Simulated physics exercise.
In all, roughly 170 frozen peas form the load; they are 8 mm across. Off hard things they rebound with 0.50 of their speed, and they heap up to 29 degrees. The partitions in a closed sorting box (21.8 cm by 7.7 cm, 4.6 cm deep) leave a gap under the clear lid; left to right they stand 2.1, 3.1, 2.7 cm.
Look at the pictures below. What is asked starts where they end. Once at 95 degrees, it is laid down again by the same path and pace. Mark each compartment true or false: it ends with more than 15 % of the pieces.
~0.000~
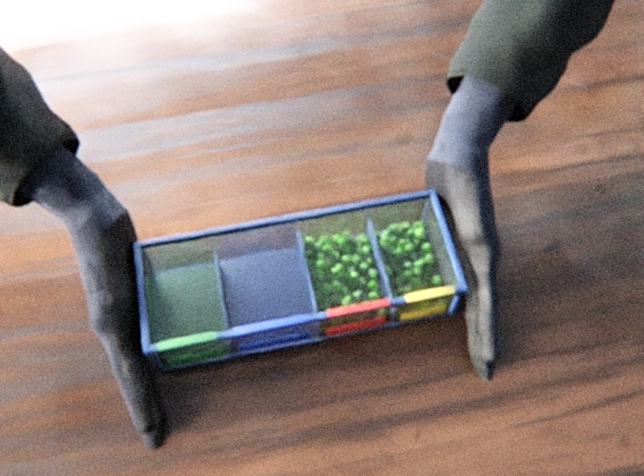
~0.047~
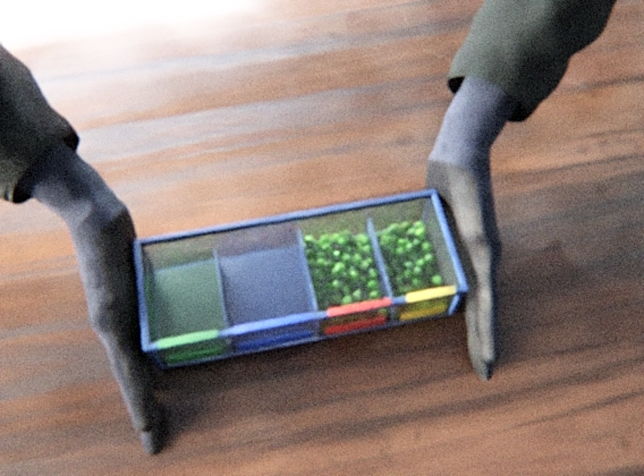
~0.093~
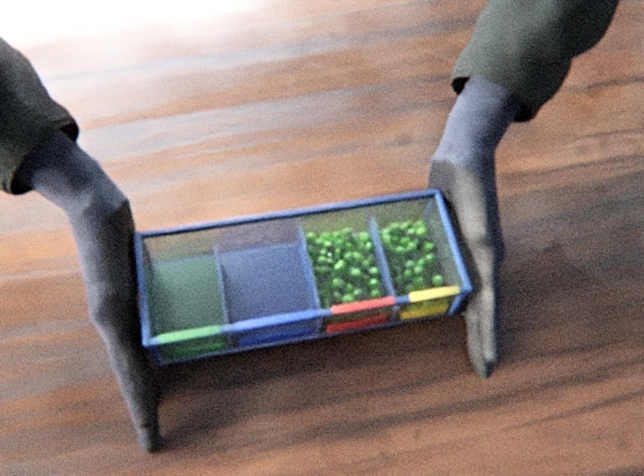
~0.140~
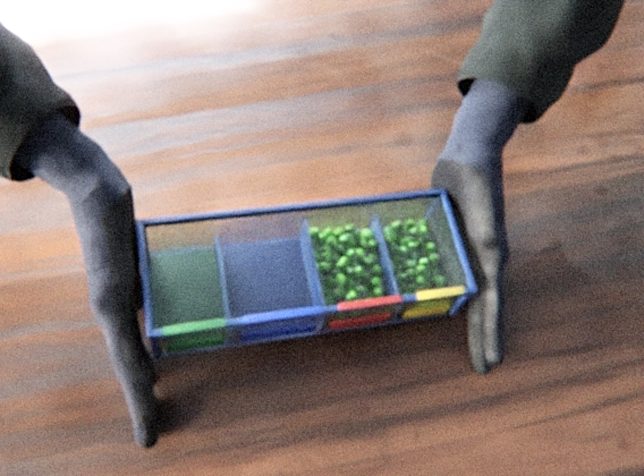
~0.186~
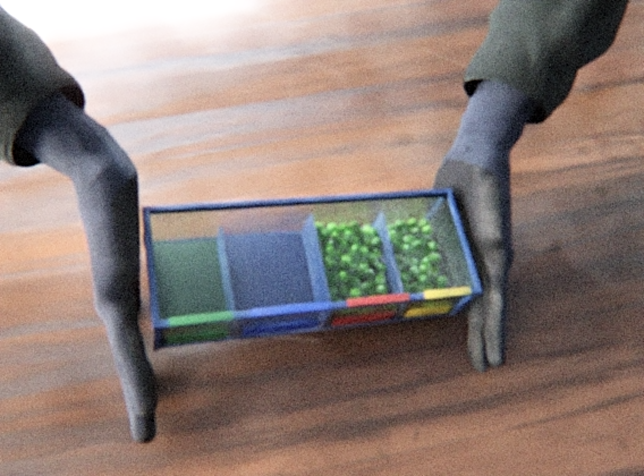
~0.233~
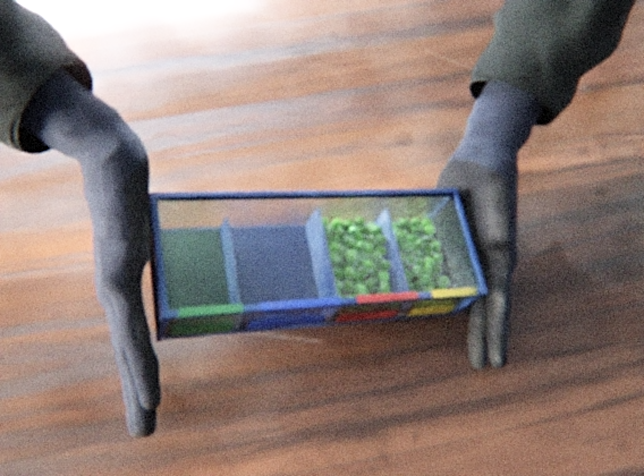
Red: True, blue: False, green: False, yellow: True.
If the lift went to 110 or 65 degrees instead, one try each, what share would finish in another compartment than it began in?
Some 45 and 5 per cent.
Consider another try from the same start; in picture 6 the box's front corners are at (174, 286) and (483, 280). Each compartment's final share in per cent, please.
Per cent by compartment: Red 25, blue 0, green 0, yellow 75.
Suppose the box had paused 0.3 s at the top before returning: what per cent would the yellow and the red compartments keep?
Then, in per cent: Yellow 80, red 20.
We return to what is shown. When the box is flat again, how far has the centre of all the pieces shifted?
It shifts some 3.0 cm.
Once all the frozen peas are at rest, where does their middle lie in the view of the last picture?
In the last view, approximately (413, 278).
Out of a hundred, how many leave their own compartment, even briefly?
Around 45 percent.
Then, at 1.09 s, tilt 95 degrees; red 45 %, yellow 55 %.
After 1.66 s, tilt 41 degrees; red 20 %, yellow 80 %.
Then, at 2.28 s, tilt 0 degrees; red 20 %, yellow 80 %.
At rest (2.9 s), red 20 %, blue 0 %, green 0 %, yellow 80 %.
